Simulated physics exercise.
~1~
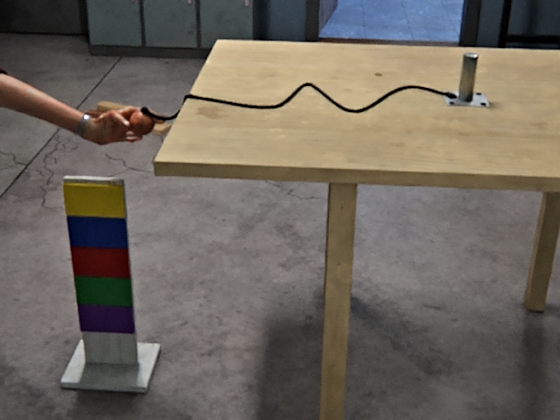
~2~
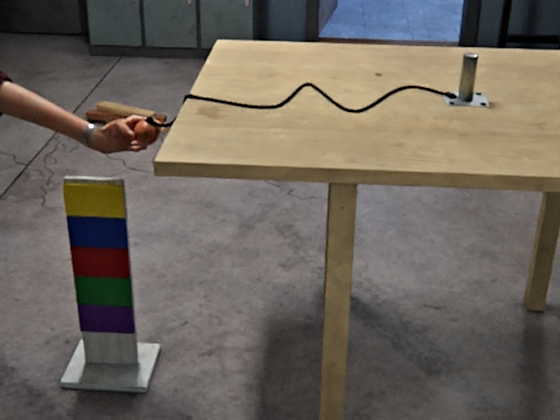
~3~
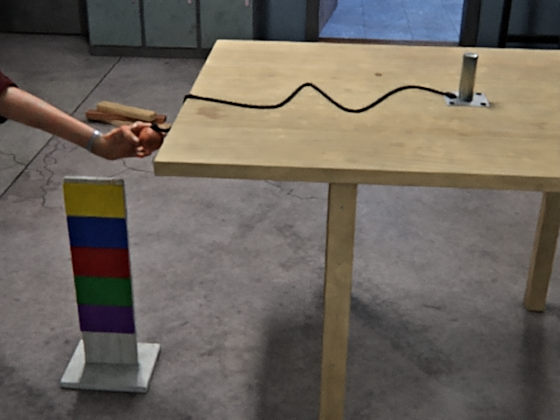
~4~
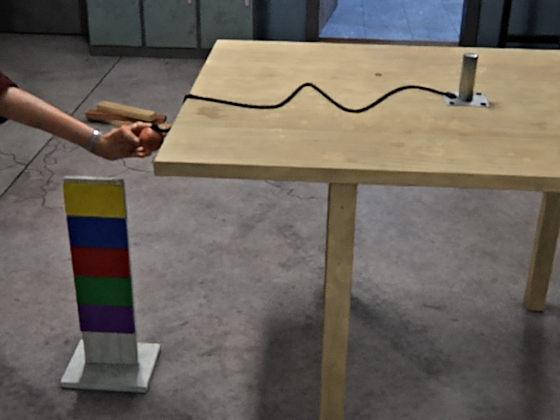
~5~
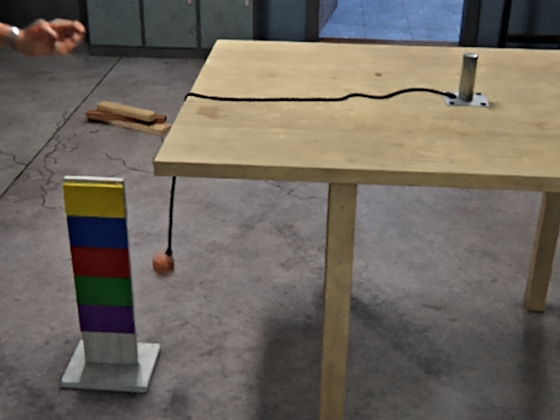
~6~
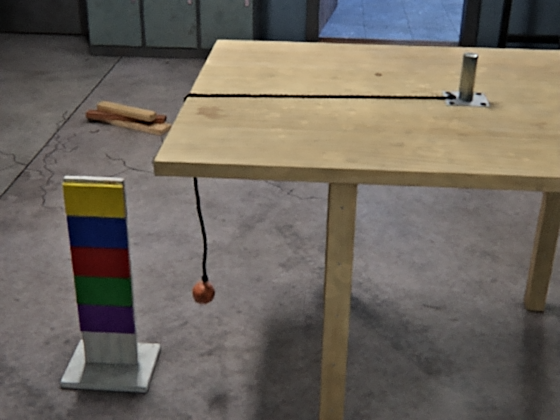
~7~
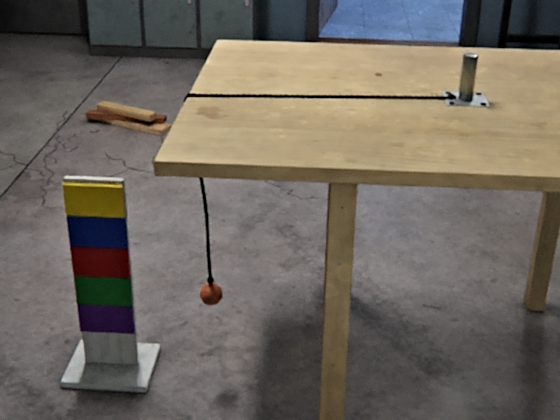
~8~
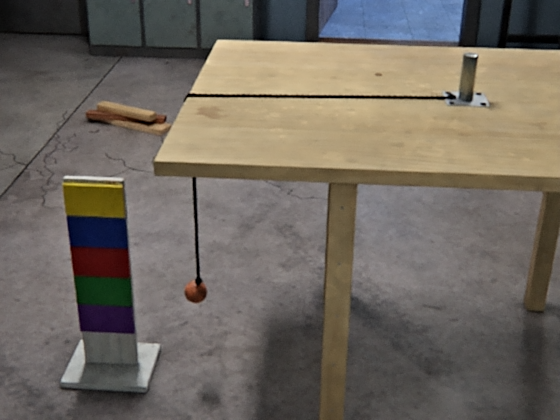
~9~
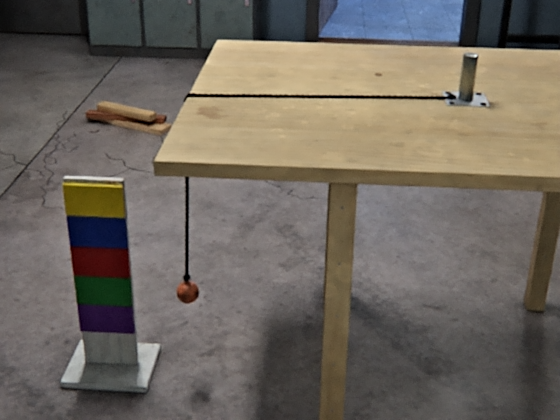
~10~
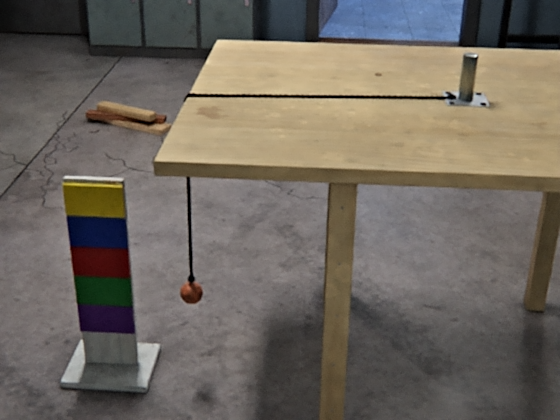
On a table's left edge, a hand releasing a corded orange ball, which drops, swings slightly and hangs level with green band.
